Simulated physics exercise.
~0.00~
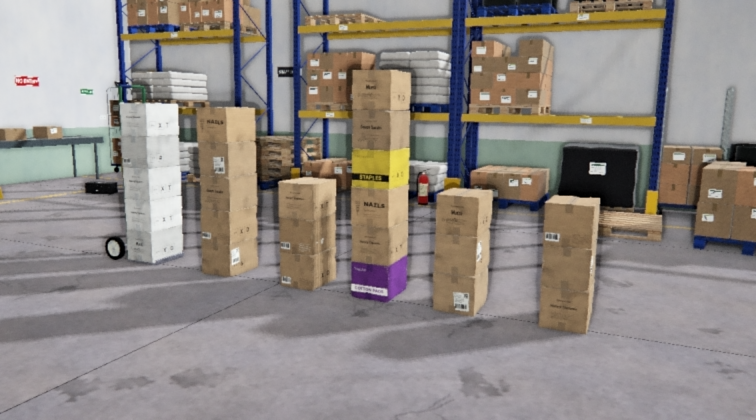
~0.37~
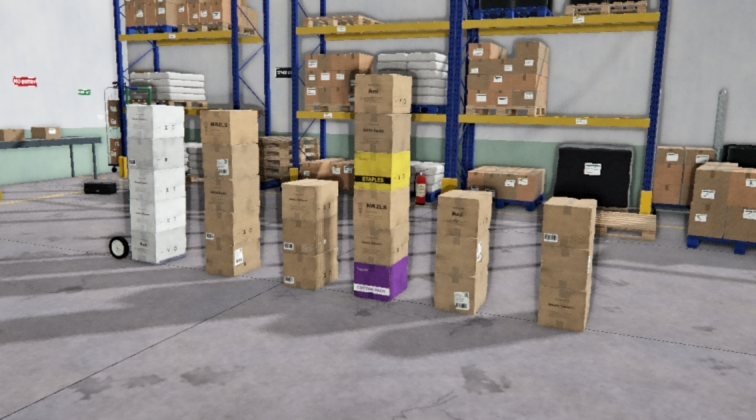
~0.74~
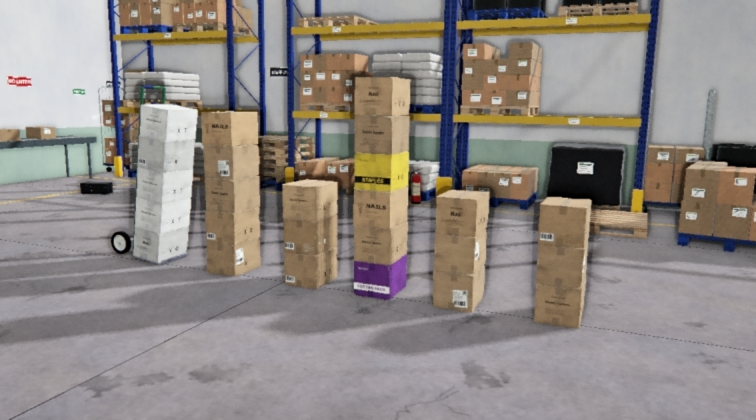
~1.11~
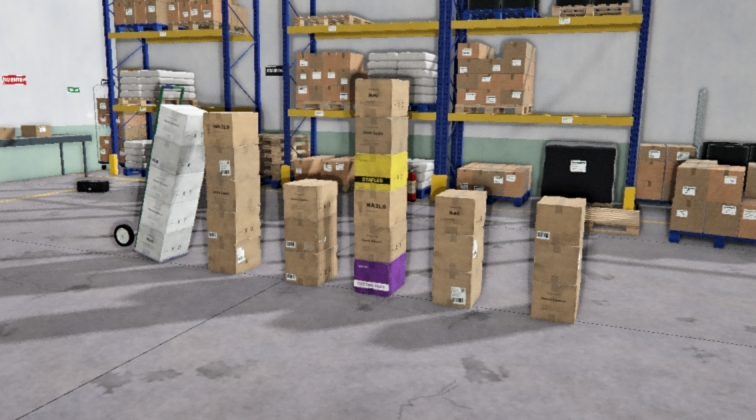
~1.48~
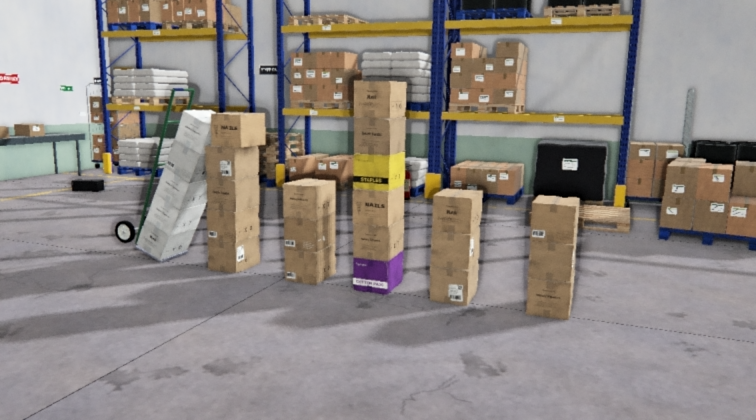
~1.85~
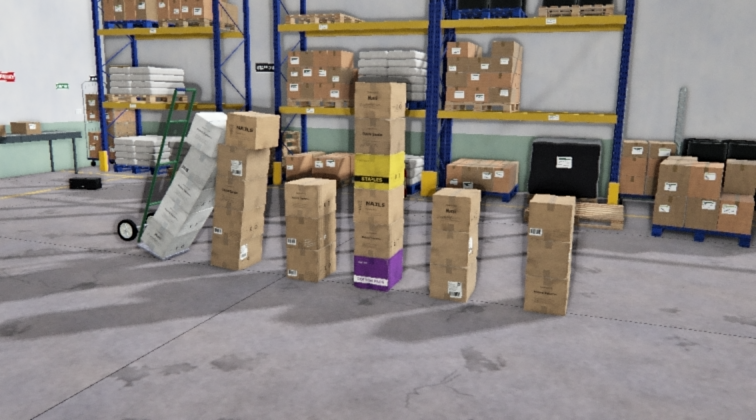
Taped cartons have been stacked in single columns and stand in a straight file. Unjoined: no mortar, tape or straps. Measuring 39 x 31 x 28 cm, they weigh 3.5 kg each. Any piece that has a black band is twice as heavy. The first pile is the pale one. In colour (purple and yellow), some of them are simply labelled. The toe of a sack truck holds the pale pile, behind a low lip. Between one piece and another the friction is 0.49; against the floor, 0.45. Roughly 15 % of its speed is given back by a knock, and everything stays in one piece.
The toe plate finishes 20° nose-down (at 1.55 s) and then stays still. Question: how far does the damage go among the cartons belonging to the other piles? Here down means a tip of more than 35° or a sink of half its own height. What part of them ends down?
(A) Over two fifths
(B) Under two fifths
Over two fifths (A).
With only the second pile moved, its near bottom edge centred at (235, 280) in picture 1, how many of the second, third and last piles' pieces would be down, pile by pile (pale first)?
Then, pile by pile: Second 4, third 3, last 2.
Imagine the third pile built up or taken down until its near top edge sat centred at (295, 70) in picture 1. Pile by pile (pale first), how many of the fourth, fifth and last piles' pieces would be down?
Counts down - fourth: 5; fifth: 3; last: 3.
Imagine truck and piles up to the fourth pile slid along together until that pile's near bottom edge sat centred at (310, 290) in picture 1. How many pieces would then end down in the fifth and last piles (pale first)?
Then fifth pile 0 and last pile 0.
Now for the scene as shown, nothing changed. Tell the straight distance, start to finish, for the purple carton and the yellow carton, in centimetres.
For purple it's roughly 20 cm, and for yellow it's roughly 120 cm.
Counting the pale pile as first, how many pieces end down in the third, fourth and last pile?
Pieces by pile: Third 2, fourth 6, last 2.
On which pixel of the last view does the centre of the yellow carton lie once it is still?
Around (504, 244).
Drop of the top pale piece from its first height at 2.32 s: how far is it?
I'd put it at close to 20 cm below where it started.
Around 2.32 s, 5 of the pale pile down; none of the 20 other cartons down, 5 disturbed.
Around 2.80 s, 5 of the pale pile down; 5 of the 20 other cartons down; yellow carton displaced 10 cm.
Around 3.90 s, 5 of the pale pile down; 13 of the 20 other cartons down; purple carton tipped 44°; yellow carton tipped 41°, 16 cm lower.
Around 4.62 s, 5 of the pale pile down; 18 of the 20 other cartons down; yellow carton tipped 51°, 46 cm lower; purple carton tipped 49°.
Finally (5.6 s), 5 of the pale pile down; 18 of the 20 other cartons down; yellow carton tipped 70°, 53 cm lower; purple carton tipped 49°. That is 90 per cent. Seen by the last camera, middles, yellow carton near (504, 244), purple carton near (397, 262).
